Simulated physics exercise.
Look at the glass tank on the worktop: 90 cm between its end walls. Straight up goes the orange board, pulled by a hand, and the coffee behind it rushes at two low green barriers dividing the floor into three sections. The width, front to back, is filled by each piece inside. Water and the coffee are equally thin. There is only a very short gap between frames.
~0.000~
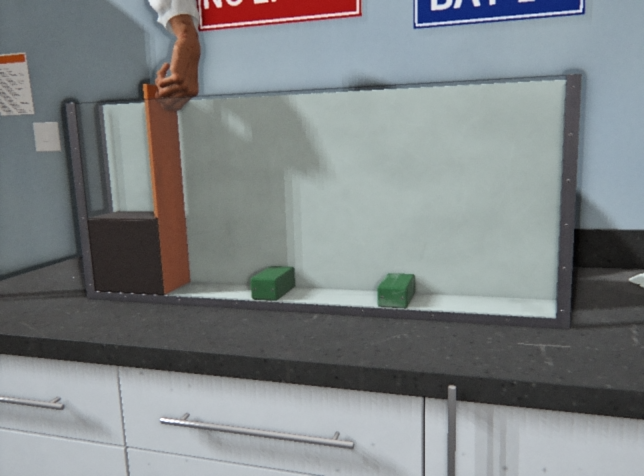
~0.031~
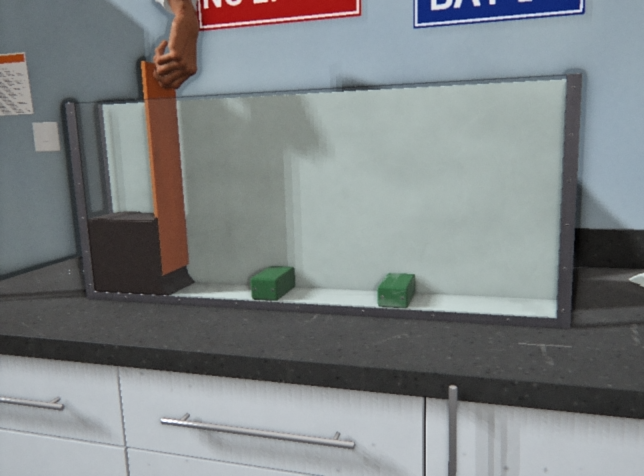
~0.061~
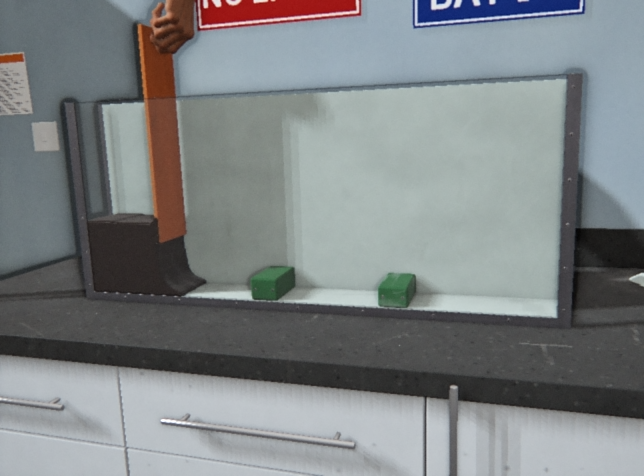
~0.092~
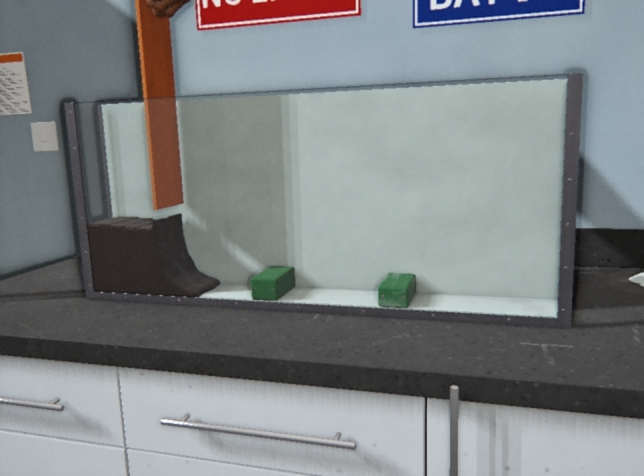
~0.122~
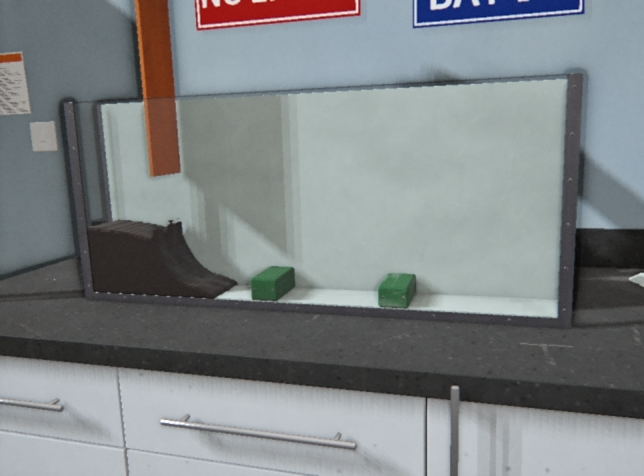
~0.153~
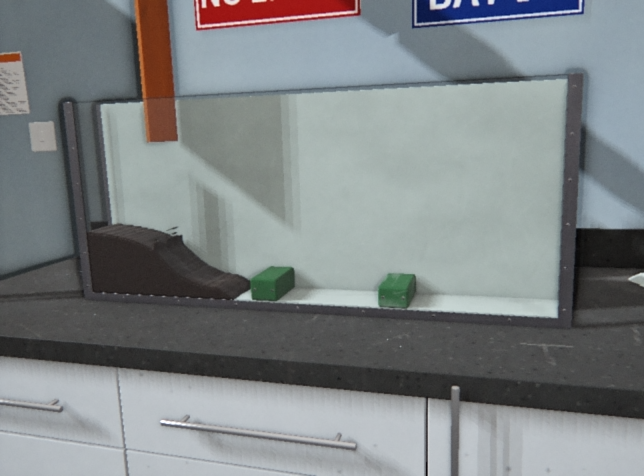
A hand pulls an orange board upward, and dark liquid slumps rightward along the tank floor.
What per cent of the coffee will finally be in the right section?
About 12 per cent.
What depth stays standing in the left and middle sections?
The first one ends at 3.5 cm and the second at 4.0 cm.
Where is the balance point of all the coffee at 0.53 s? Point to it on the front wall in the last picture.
Centre of mass, last view: Approx. (221, 281).
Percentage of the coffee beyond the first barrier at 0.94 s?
Roughly 42 per cent.
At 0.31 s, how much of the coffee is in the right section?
Roughly 0 per cent of the liquid is there.
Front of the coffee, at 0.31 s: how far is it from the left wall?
About 42 cm.
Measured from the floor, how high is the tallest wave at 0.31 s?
Max height: Approx. 17.0 cm.
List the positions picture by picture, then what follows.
In the first picture, the surface at the left wall is at (92, 220); the front along the floor is at (160, 293); the board's lower edge is at (163, 294); the first barrier (broad) has its top at (263, 280); the second barrier (broad) has its top at (392, 289).
In the second picture, the surface at the left wall is at (92, 220); the front along the floor is at (168, 293); the board's lower edge is at (161, 274).
In the third picture, the surface at the left wall is at (92, 222); the front along the floor is at (180, 294); the board's lower edge is at (158, 242).
In the fourth picture, the surface at the left wall is at (92, 226); the front along the floor is at (195, 295); the board's lower edge is at (155, 209).
In the fifth picture, the surface at the left wall is at (92, 229); the front along the floor is at (212, 296); the board's lower edge is at (151, 175).
In the sixth picture, the surface at the left wall is at (92, 234); the front along the floor is at (232, 298); the board is clear.
Then, 0.31 s in, the shares are 93, 7 and 0 per cent from left to right.
Then, 0.53 s in, the shares are 69, 31 and 0 per cent from left to right.
Then, 0.94 s in, the shares are 57, 31 and 11 per cent from left to right.
Finally, the split from left to right is 56, 31 and 12 per cent.
